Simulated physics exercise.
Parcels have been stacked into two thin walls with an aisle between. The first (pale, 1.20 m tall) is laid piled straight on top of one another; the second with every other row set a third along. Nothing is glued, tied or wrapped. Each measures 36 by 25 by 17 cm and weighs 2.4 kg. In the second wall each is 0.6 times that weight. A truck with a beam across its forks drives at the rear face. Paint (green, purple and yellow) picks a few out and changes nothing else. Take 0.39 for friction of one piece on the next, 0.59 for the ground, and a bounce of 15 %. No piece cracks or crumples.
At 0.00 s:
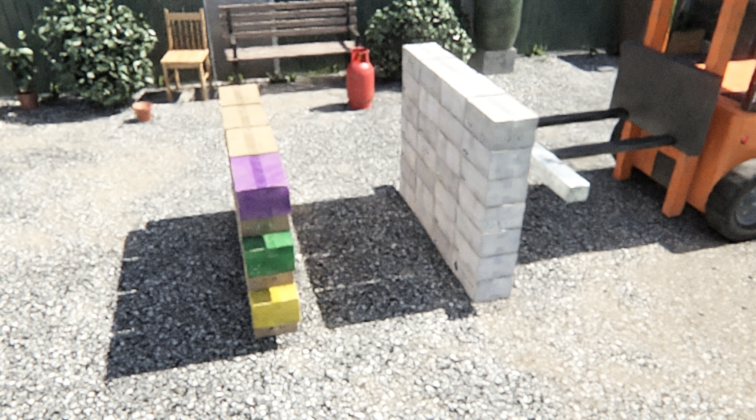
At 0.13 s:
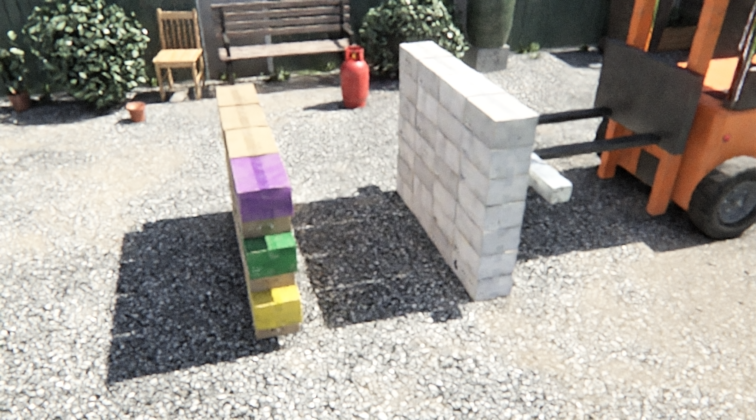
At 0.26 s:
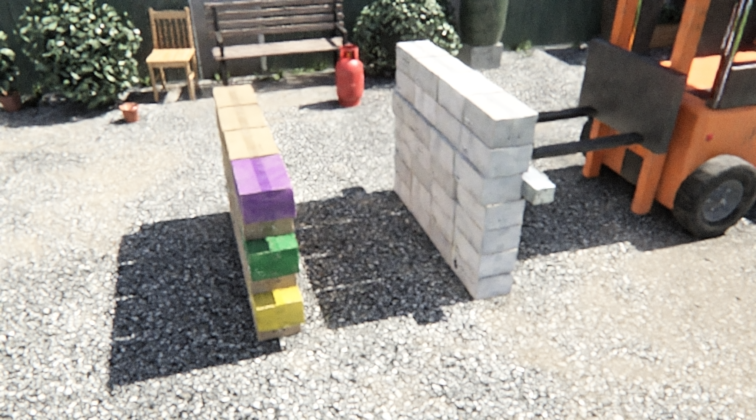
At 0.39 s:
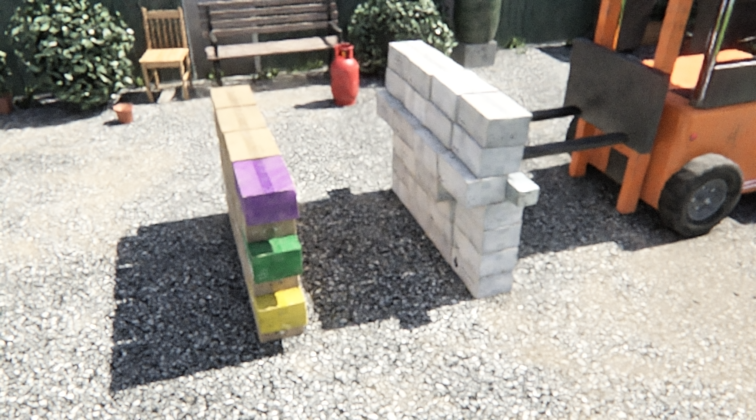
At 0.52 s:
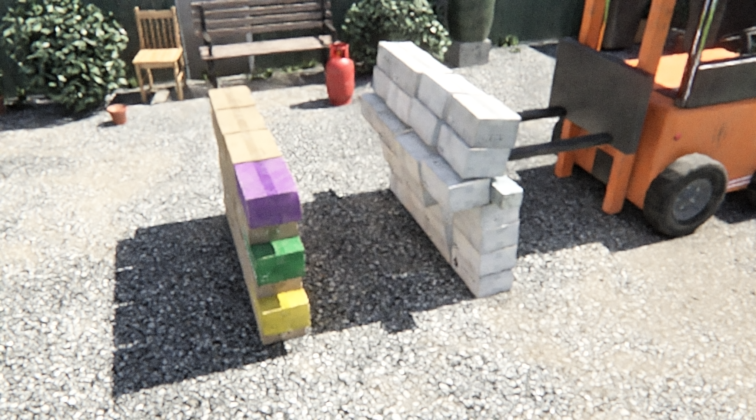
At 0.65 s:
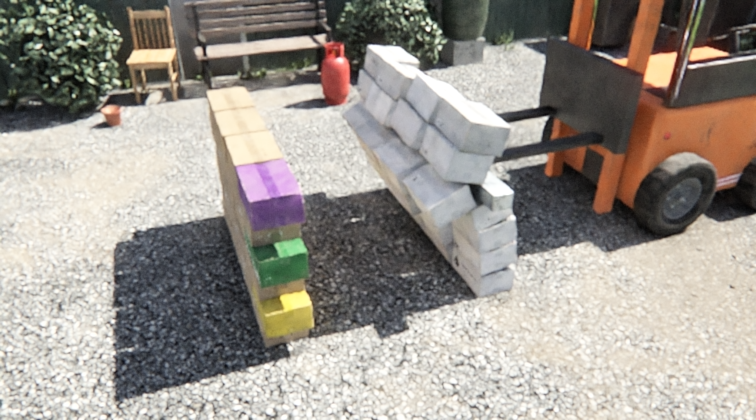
In a gravel yard, an orange forklift pushes a pale beam into a white block wall, shoving its upper rows toward a cardboard-coloured stack.
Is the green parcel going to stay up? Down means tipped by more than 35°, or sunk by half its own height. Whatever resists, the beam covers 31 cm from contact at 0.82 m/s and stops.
It stays up.
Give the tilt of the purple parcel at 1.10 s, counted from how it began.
About 0°.
By 0.82 s, 19 of the pale wall down; none of the 24 parcels of the second wall down; green parcel unmoved.
By 1.10 s, 20 of the pale wall down; none of the 24 parcels of the second wall down; green parcel unmoved.
When it is over (2.5 s), 20 of the pale wall down; none of the 24 parcels of the second wall down, 5 disturbed; green parcel unmoved; yellow parcel unmoved; purple parcel unmoved. In pixels of the last frame, middles, green parcel near (275, 251), yellow parcel near (281, 301).
